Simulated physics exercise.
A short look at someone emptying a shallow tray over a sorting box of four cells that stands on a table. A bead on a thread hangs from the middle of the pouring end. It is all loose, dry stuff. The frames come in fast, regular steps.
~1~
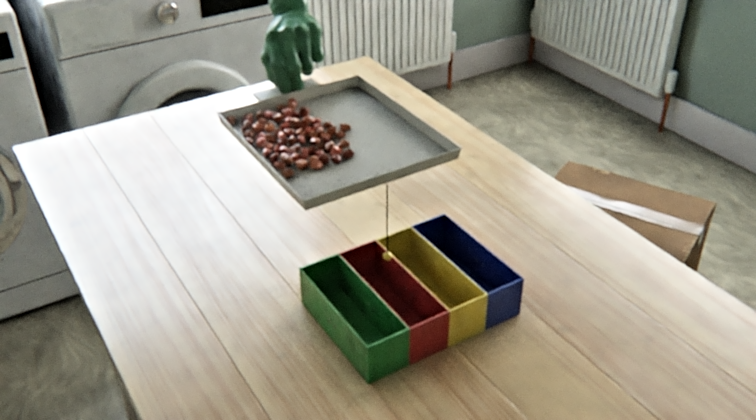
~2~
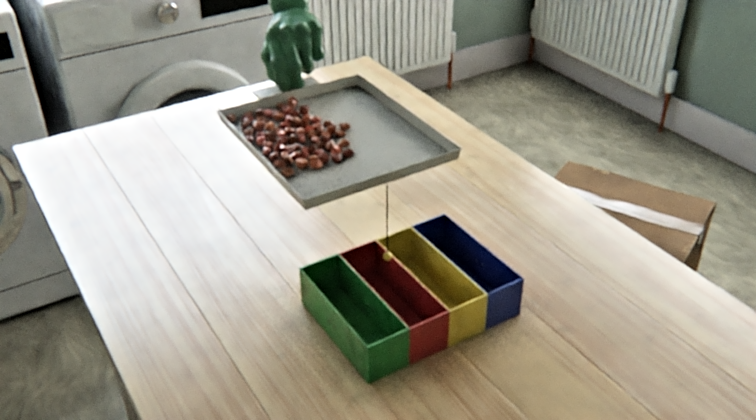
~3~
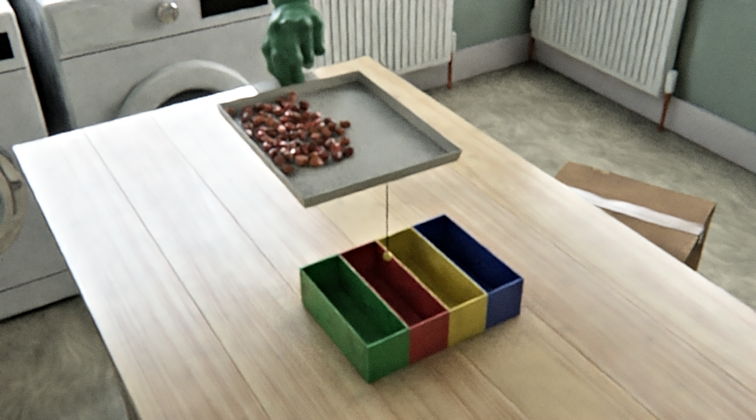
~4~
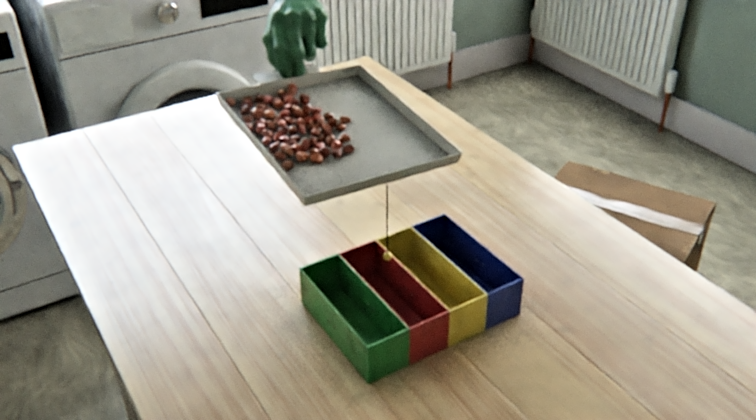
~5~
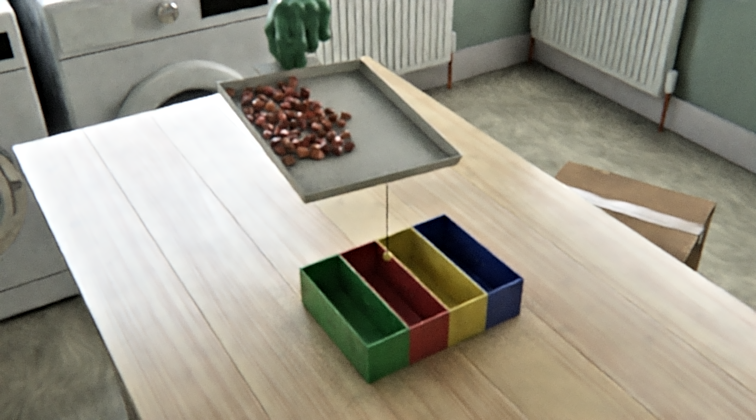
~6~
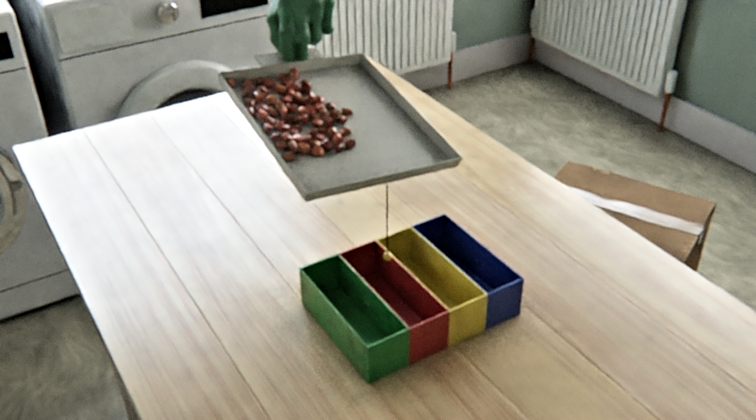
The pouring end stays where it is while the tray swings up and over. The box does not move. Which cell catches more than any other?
The blue one ends fullest.
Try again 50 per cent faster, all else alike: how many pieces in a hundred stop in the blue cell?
Near 60 %.
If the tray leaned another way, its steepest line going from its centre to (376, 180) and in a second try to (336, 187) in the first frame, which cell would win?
One: The cell in green. Two: The green cell.
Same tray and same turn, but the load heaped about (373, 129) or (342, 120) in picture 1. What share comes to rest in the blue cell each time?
The first gives 80 %, the second 70 %.
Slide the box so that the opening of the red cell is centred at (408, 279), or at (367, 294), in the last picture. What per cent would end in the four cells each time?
About 100 and 50 per cent.
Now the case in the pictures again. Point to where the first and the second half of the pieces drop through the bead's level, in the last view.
Around (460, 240) and then (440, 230).
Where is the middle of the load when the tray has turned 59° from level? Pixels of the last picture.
Near (427, 164).
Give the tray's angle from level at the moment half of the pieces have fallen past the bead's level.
Around 95° of tilt.
Soon after the last picture, tray tipped steeply; most on the tray; a stray few in the blue cell; a small part falling or outside the box.
A little later, tray tipped right over; a small part on the tray; about two thirds in the blue cell; a small part in the yellow cell; a small part falling or outside the box.
Later still, tray tipped past a quarter turn; about two thirds in the blue cell; about a quarter in the yellow cell; a stray few falling or outside the box.
At rest, tray tipped past a quarter turn; about two thirds in the blue cell; about a quarter in the yellow cell; none in the green cell; none in the red cell; a stray few outside the box.
